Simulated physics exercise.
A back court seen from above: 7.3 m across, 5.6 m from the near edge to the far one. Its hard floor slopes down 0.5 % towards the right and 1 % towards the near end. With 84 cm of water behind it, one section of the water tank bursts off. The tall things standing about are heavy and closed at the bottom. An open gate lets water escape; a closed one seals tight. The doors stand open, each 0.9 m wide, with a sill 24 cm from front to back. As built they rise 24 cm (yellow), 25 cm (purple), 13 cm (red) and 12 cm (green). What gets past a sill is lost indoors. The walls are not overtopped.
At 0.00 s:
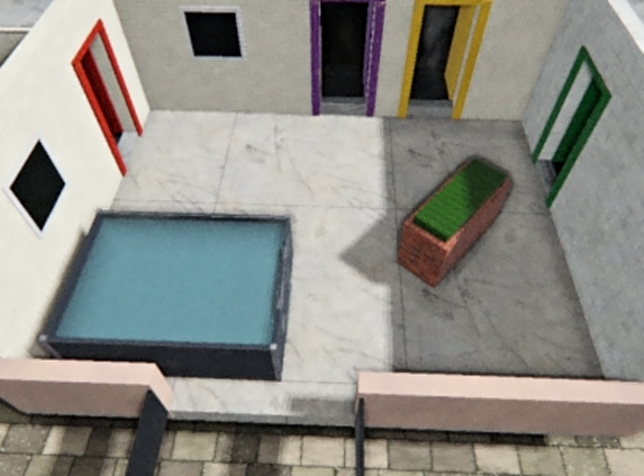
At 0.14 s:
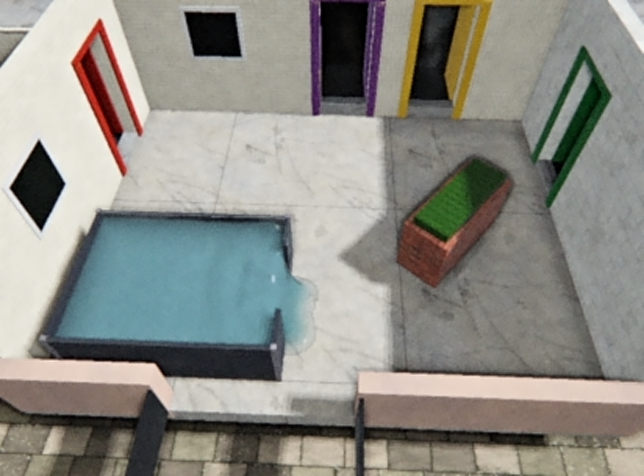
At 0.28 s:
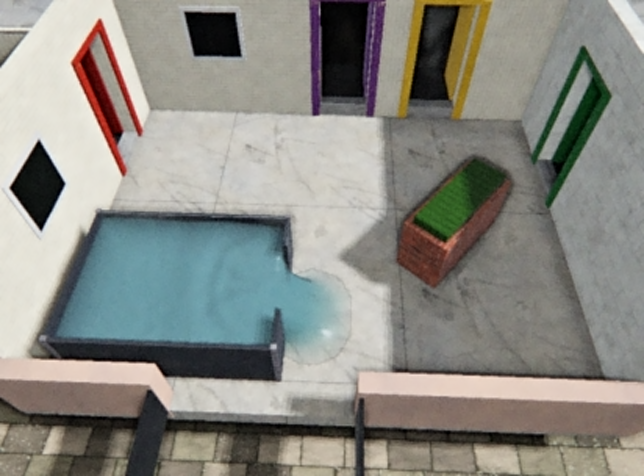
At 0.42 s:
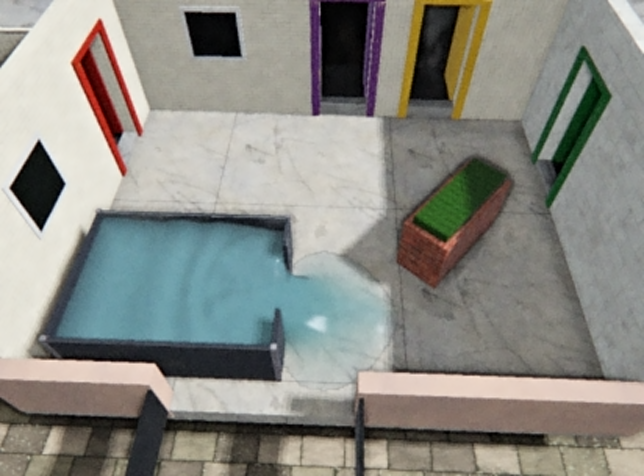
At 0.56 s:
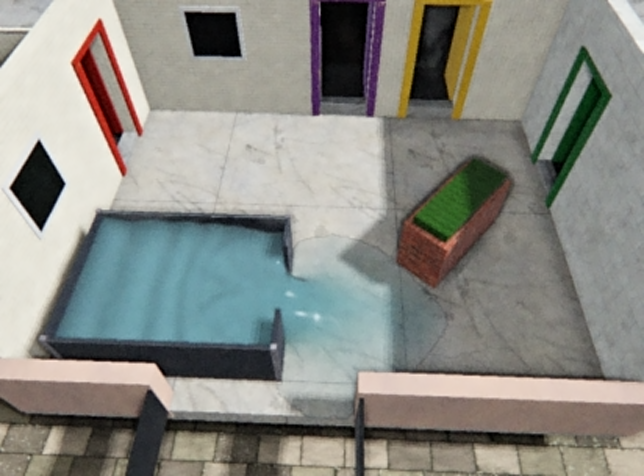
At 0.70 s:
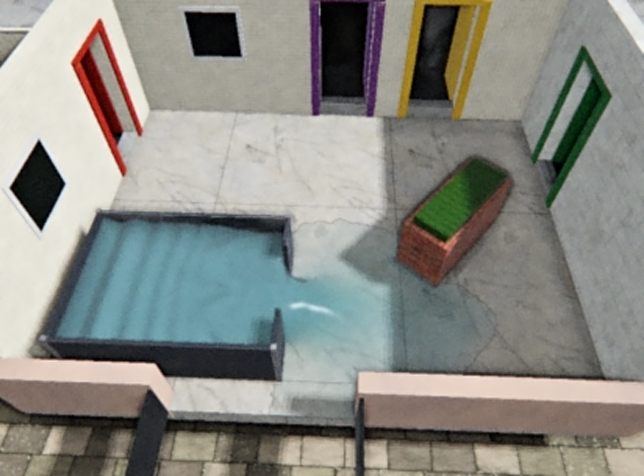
Water pouring through a gap in the right side of a dark-walled tank and spreading rightward across a pale courtyard floor onto grey paving.
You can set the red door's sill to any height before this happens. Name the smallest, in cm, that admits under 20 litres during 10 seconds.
About 8 cm.
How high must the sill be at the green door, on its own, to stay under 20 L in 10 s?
Roughly 11.0 cm at green.
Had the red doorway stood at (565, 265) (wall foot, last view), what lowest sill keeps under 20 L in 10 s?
Roughly 18 cm.
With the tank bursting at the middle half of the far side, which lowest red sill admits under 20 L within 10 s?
About 23 cm.
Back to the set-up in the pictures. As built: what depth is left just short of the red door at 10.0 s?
Some 12.5 cm.
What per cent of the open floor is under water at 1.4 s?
Some 30 per cent of it.
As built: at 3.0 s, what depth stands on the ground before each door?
In cm: Yellow 12, purple 0, red 0, green 7.
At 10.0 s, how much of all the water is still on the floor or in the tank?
Some 94 per cent remains.
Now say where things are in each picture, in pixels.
In the first frame, still water, 84 cm deep, in the water tank at (179, 276); the red door at (113, 108) is dry.
In the second frame, the gap is at (282, 302), the front 0.4 m out at (310, 335); the back of the water tank holds 84 cm.
In the third frame, the gap is at (282, 302), the front 0.9 m out at (345, 329); the back of the water tank holds 84 cm.
In the fourth frame, the gap is at (282, 302), the front 1.5 m out at (388, 330); the back of the water tank holds 84 cm.
In the fifth frame, water pours out at (282, 302) and has run 2.2 m, to (440, 325); about 6 cm deep outside, 83 cm at the back.
In the sixth frame, the gap is at (282, 302), the front 2.8 m out at (488, 330); the back of the water tank holds 76 cm; the red door at (113, 108), 4.4 m from the gap, is still 3.6 m from the nearest water.
After 1.4 s water covers 30 % of the floor, deepest (46 cm) near (298, 319); it has not reached the red door.
After 3.0 s water covers 50 % of the floor, deepest (50 cm) near (595, 367); it has not reached the red door.
After 10.0 s water covers 100 % of the floor, deepest (22 cm) near (608, 409); 12 cm at the red door, 0 litres in over its 13 cm sill.
At the red door as built, the water arrived by 7.0 s and peaked near 14 cm at 7.6 s.
Run again over the same 10 s with other heights there, 32 litres in over 7 cm, 10 litres over 9.5 cm. The limit of 20 litres is kept from about 8 cm up.
